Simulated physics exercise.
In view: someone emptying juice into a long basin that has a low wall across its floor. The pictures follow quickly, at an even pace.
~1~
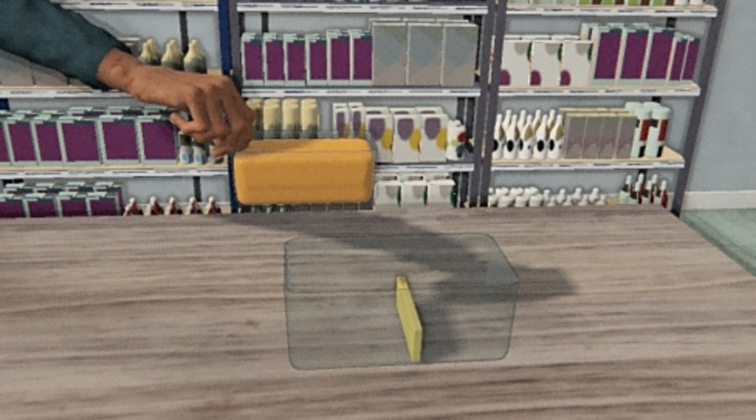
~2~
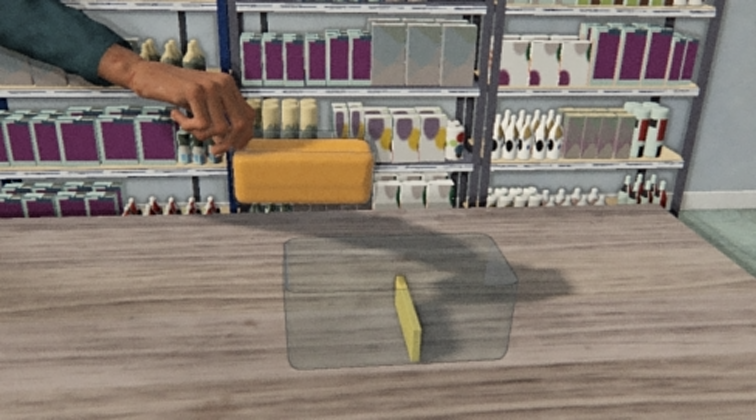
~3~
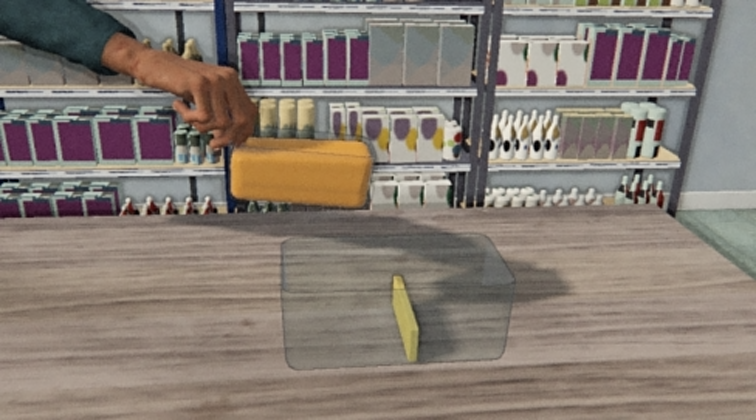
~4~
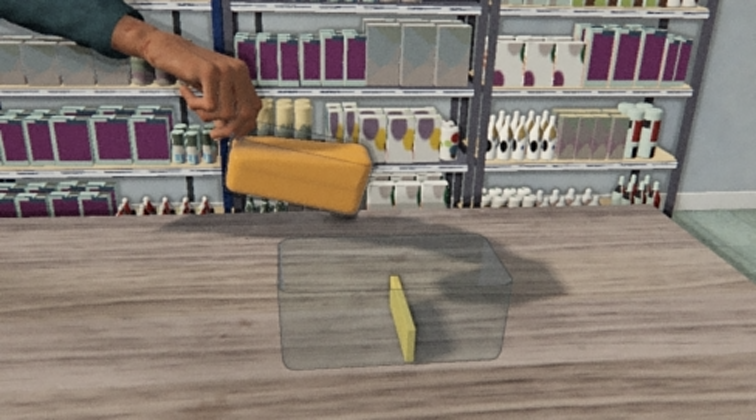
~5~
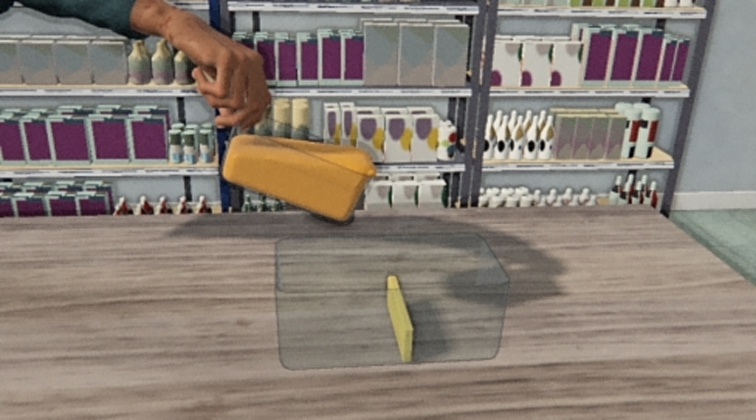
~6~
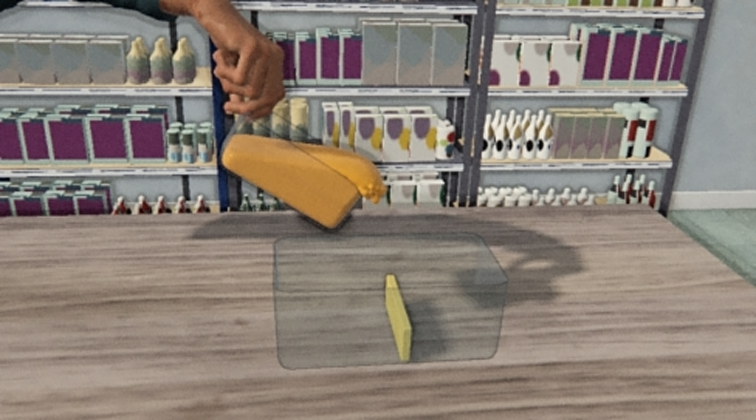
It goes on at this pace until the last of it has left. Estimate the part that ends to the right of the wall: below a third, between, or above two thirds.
It comes to between a third and two thirds.
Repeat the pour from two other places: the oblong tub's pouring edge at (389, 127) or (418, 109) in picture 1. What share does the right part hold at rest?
Near 65 % and 75 %.
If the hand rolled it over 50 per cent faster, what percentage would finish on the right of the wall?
It comes to 30 per cent or so.
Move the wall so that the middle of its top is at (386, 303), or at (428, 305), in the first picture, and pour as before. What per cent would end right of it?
Near 75 % and 25 %.
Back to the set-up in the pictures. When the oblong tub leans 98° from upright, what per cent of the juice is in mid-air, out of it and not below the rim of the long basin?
About 25 per cent.
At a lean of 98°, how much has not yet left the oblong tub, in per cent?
Near 10 %.
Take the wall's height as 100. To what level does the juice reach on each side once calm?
The left part 30 per cent, the right part 50.
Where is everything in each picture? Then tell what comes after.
The first frame shows tilt 0°; pouring edge (374, 141); surface from (236, 149) to (371, 147); the long basin's rim runs from (285, 265) to (505, 258); the wall's top is at (409, 302).
The second frame shows tilt 2°; pouring edge (373, 143); surface from (235, 148) to (371, 148).
The third frame shows tilt 6°; pouring edge (372, 148); surface from (234, 146) to (370, 150).
The fourth frame shows tilt 13°; pouring edge (371, 157); surface from (232, 146) to (370, 153).
The fifth frame shows tilt 22°; pouring edge (369, 168); surface from (229, 145) to (368, 161); 3 per cent is over the edge.
The sixth frame shows tilt 34°; pouring edge (365, 181); surface from (226, 143) to (351, 163); 11 per cent is over the edge.
A moment on, the oblong tub is tipped on its side and 9 per cent is still to pour, 18 is left of the wall and 48 right of it.
Next, the oblong tub is tipped right over and 0 per cent is still to pour, 43 is left of the wall and 50 right of it.
Then the oblong tub is tipped right over and 0 per cent is still to pour, 46 is left of the wall and 50 right of it.
Later the oblong tub is tipped right over and 0 per cent is still to pour, 46 is left of the wall and 50 right of it.
Finally, 46 per cent lies left of the wall, 50 right of it and 3 outside.
